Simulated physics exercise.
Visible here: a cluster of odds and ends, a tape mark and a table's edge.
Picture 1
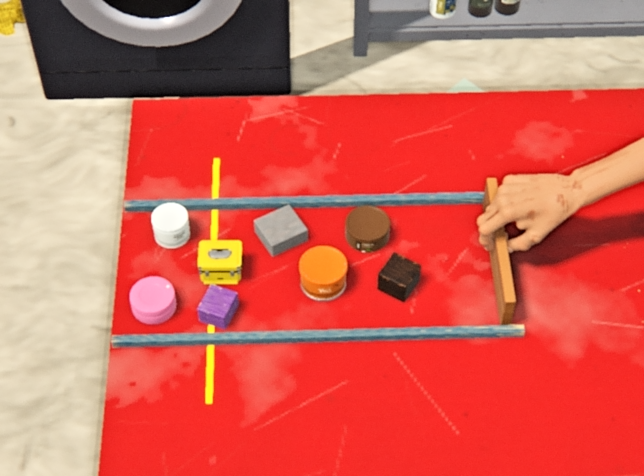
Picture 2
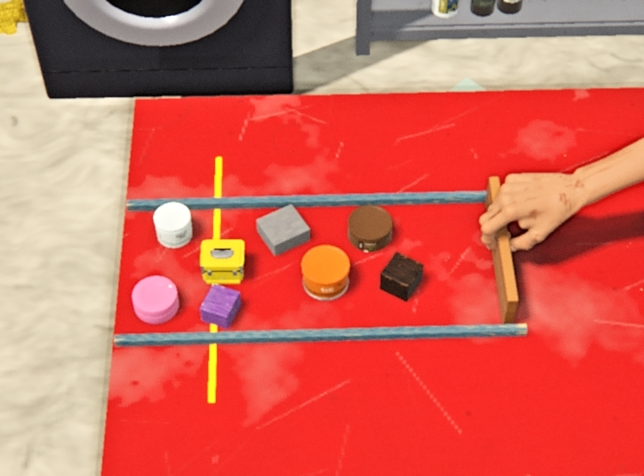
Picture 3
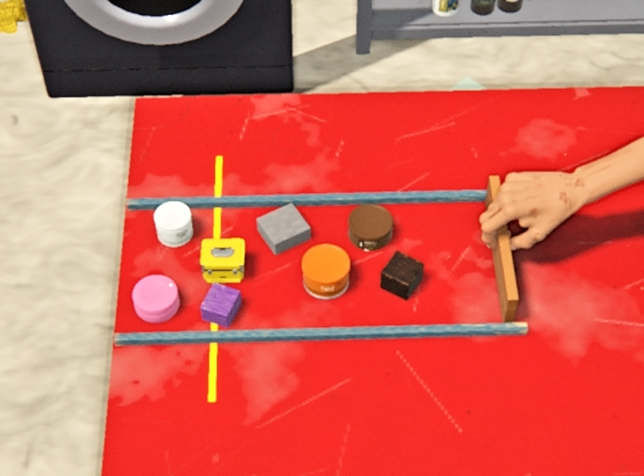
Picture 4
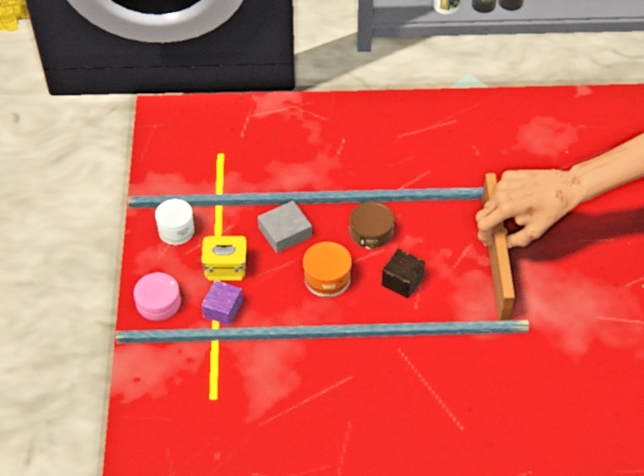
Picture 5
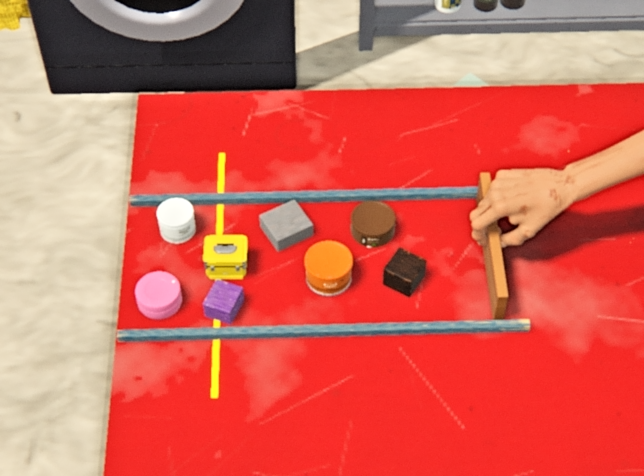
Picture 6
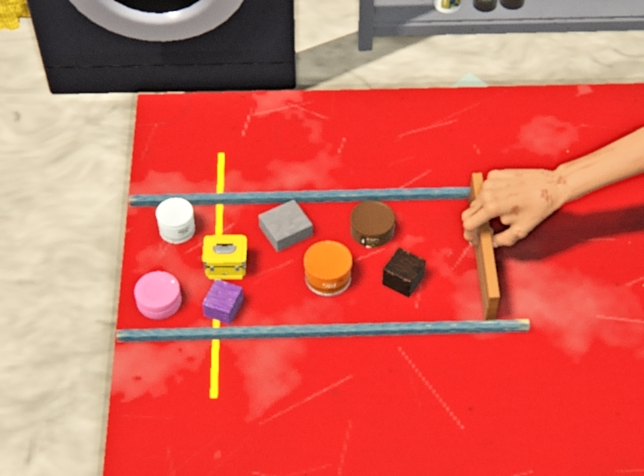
On a red surface, a hand slides a wooden board slightly left toward several small objects.
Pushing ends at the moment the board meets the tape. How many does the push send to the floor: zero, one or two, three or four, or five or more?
The fallen count comes to one or two.
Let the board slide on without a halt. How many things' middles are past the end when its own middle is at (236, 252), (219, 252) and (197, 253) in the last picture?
0, 1 and 3.
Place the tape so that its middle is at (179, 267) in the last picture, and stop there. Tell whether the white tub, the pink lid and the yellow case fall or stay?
So the white tub slips off, the pink lid slips off and the yellow case slips off.
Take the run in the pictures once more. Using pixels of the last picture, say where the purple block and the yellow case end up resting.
(173, 309), and the other (132, 248).
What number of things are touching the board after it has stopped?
Total: 2.
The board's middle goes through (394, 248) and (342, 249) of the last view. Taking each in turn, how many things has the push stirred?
It comes to 2 for the first spot, 4 for the other.
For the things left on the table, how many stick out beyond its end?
The answer comes to 2.
Early on, none off yet; pink lid at rest near (158, 295); white tub at rest near (176, 221); purple block at rest near (223, 302).
A while later, none off yet; pink lid at rest near (158, 295); white tub travelled about its own width near (153, 217); purple block travelled a little near (207, 311).
Finally, the number that fall off is one or two; lost, white tub.
